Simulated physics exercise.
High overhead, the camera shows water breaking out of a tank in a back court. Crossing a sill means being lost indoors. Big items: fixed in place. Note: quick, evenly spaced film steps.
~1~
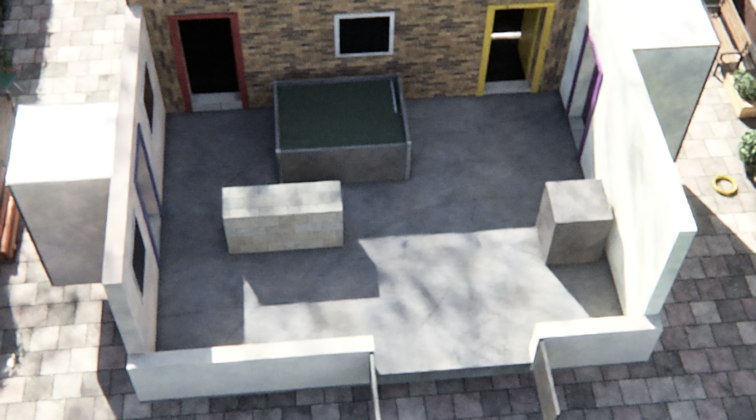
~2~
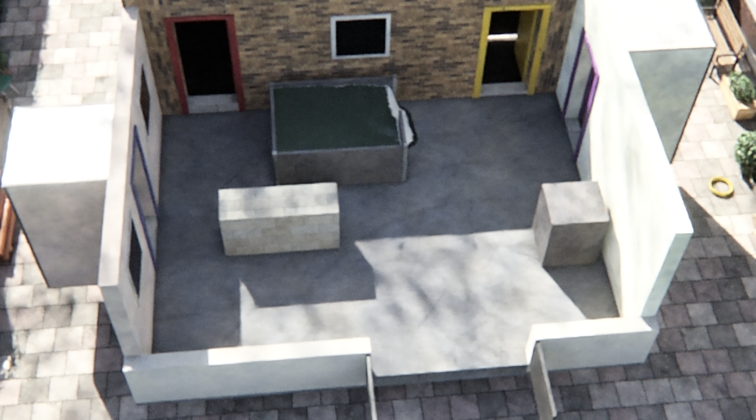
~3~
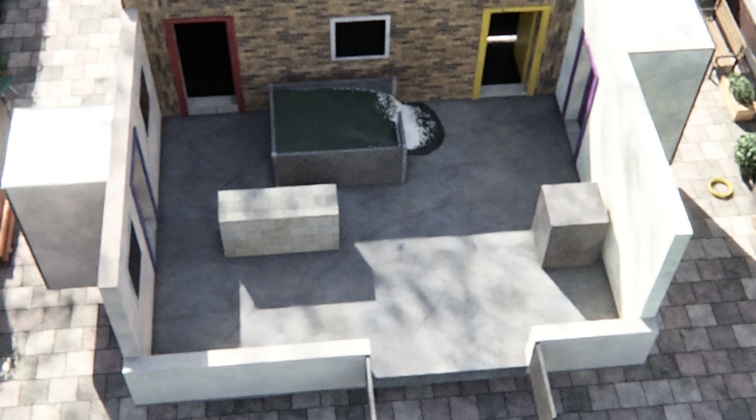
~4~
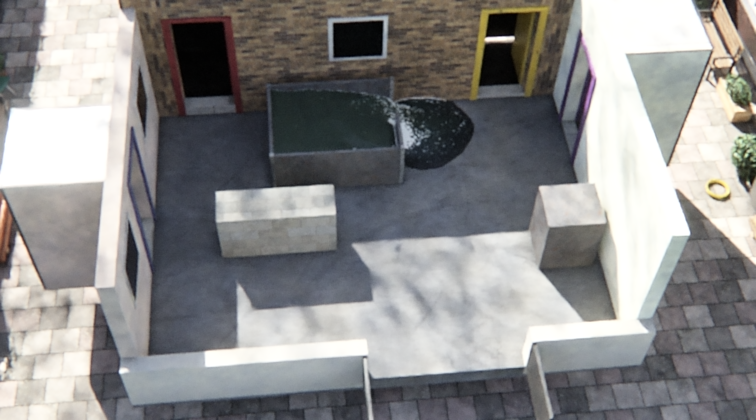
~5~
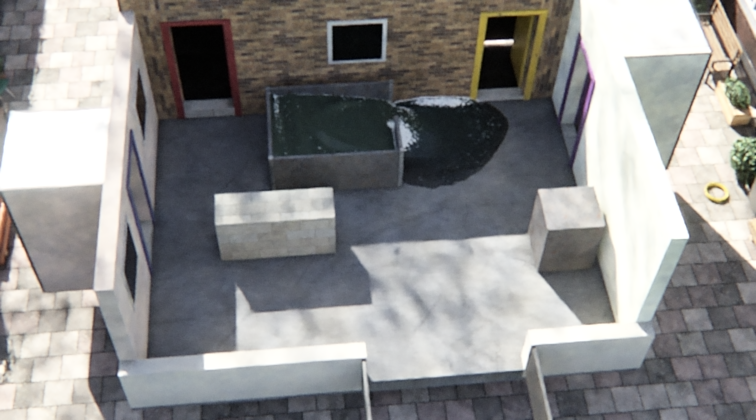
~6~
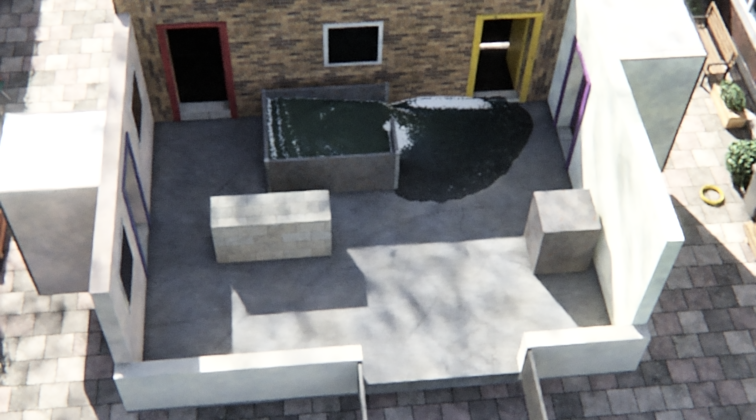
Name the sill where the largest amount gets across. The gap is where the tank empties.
Purple.
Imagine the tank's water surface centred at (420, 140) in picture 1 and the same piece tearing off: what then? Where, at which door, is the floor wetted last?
That would be the one in blue.
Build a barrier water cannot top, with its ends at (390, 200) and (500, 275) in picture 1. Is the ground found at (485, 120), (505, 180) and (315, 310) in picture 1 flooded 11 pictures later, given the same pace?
Lab note - three points, in order: Flooding; flooding; no flooding.
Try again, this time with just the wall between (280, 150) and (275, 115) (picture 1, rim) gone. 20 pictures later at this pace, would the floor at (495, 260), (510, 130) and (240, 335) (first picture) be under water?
Going through them in turn, I'd say spared, spared and sodden.
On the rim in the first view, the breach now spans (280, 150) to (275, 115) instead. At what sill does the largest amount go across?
The one in blue.
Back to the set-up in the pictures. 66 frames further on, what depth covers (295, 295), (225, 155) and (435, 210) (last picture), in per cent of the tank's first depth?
The three come to some 2, 2 and 4 per cent respectively.
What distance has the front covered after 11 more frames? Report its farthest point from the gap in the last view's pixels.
I'd say around (603, 301).
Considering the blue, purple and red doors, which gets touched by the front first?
That is the one in purple.
A moment on, water covers 20 % of the floor; blue door not reached, purple door some in, yellow door a trickle in, red door not reached.
Next, water covers 25 % of the floor; blue door not reached, purple door a lot in, yellow door some in, red door not reached.
Then, water covers 35 % of the floor; blue door not reached, purple door a lot in, yellow door some in, red door wet at the sill, nothing in.
Later, water covers 70 % of the floor; blue door not reached, purple door a lot in, yellow door a lot in, red door wet at the sill, nothing in.
In the end, water covers 95 % of the floor; blue door wet at the sill, nothing in, purple door a lot in, yellow door a lot in, red door wet at the sill, nothing in; the purple door has let in the most.
